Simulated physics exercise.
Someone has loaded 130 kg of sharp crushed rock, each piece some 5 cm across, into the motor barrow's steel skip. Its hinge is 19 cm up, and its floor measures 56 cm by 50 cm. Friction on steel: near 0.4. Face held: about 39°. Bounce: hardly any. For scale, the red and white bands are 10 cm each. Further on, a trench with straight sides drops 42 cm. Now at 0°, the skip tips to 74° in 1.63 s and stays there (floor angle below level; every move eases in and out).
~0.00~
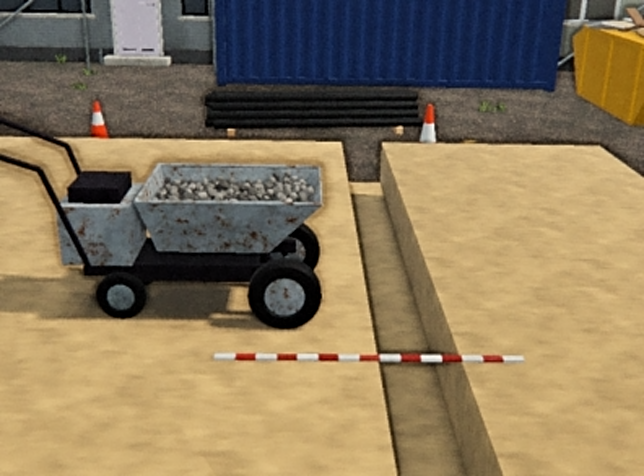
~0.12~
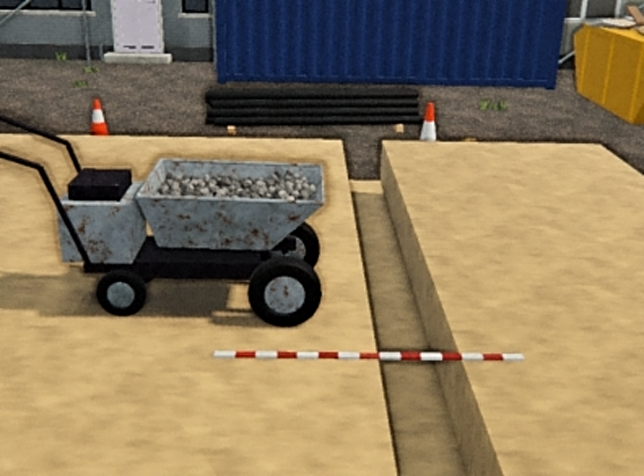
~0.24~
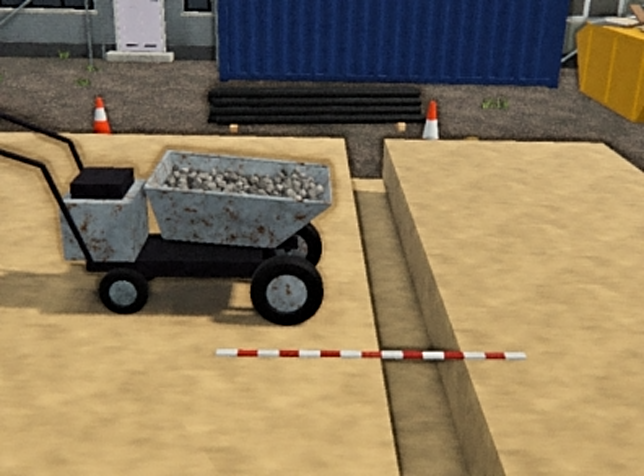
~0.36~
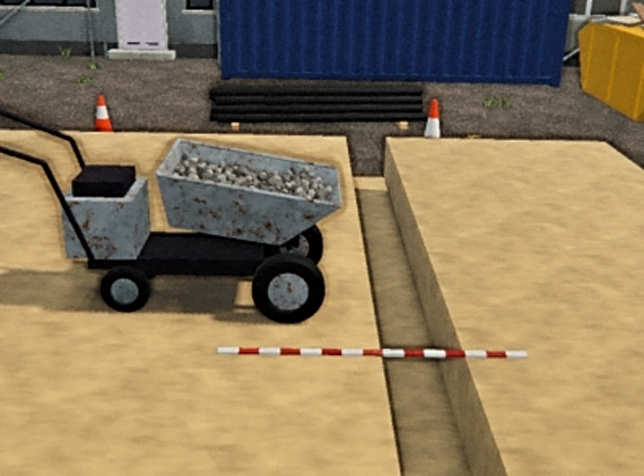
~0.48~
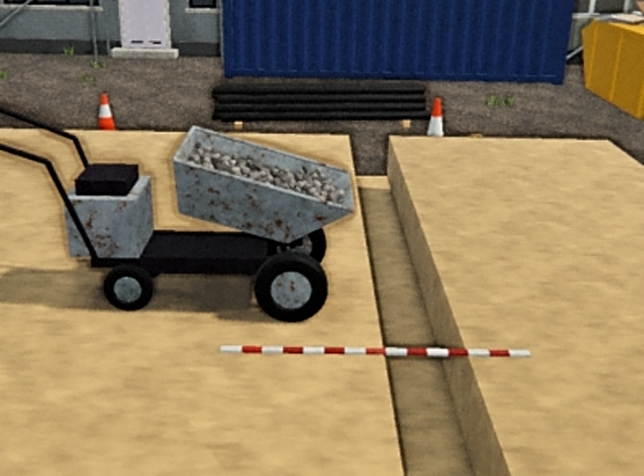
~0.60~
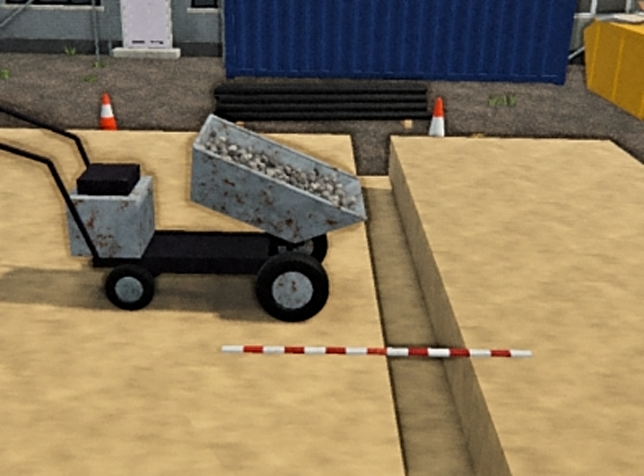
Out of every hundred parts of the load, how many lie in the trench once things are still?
Around 98 out of 100.
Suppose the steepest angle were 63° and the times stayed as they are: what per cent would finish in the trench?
Some 75 in a hundred, I'd say.
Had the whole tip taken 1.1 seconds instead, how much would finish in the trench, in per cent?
With that change, it comes to around 95 per cent.
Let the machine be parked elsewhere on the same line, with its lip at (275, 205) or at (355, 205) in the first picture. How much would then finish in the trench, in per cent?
Estimates: 85 % then 65 %.
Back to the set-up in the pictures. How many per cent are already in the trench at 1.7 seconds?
About 50%.
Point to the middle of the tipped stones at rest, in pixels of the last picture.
The middle should be near (417, 350).
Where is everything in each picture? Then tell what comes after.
In the first frame, the skip is at 0°, its lip at (322, 204); the top of the load is at (264, 185).
In the second frame, the skip is at 1°, its lip at (324, 203); the top of the load is at (253, 183); the stones move at 0.2 m/s on average.
In the third frame, the skip is at 4°, its lip at (332, 204); the top of the load is at (206, 178); the stones move at 0.3 m/s on average.
In the fourth frame, the skip is at 9°, its lip at (341, 206); the top of the load is at (202, 167); the stones move at 0.4 m/s on average.
In the fifth frame, the skip is at 15°, its lip at (354, 211); the top of the load is at (204, 156); the stones move at 0.5 m/s on average.
In the sixth frame, the skip is at 23°, its lip at (366, 219); the top of the load is at (215, 144); the stones move at 0.6 m/s on average.
After 1.2 s the floor is at 62°; 100 % in the skip; the foremost stones are at (390, 252).
After 1.7 s the floor is at 74°; 51 % in the skip, 49 % in the trench; the foremost stones are at (448, 293).
After 2.1 s the floor is at 74°; 16 % in the skip, 81 % in the trench, 3 % past the trench; the foremost stones are at (495, 292).
After 4.0 s the floor is at 74°; 0 % in the skip, 98 % in the trench, 2 % past the trench; the foremost stones are at (507, 298).
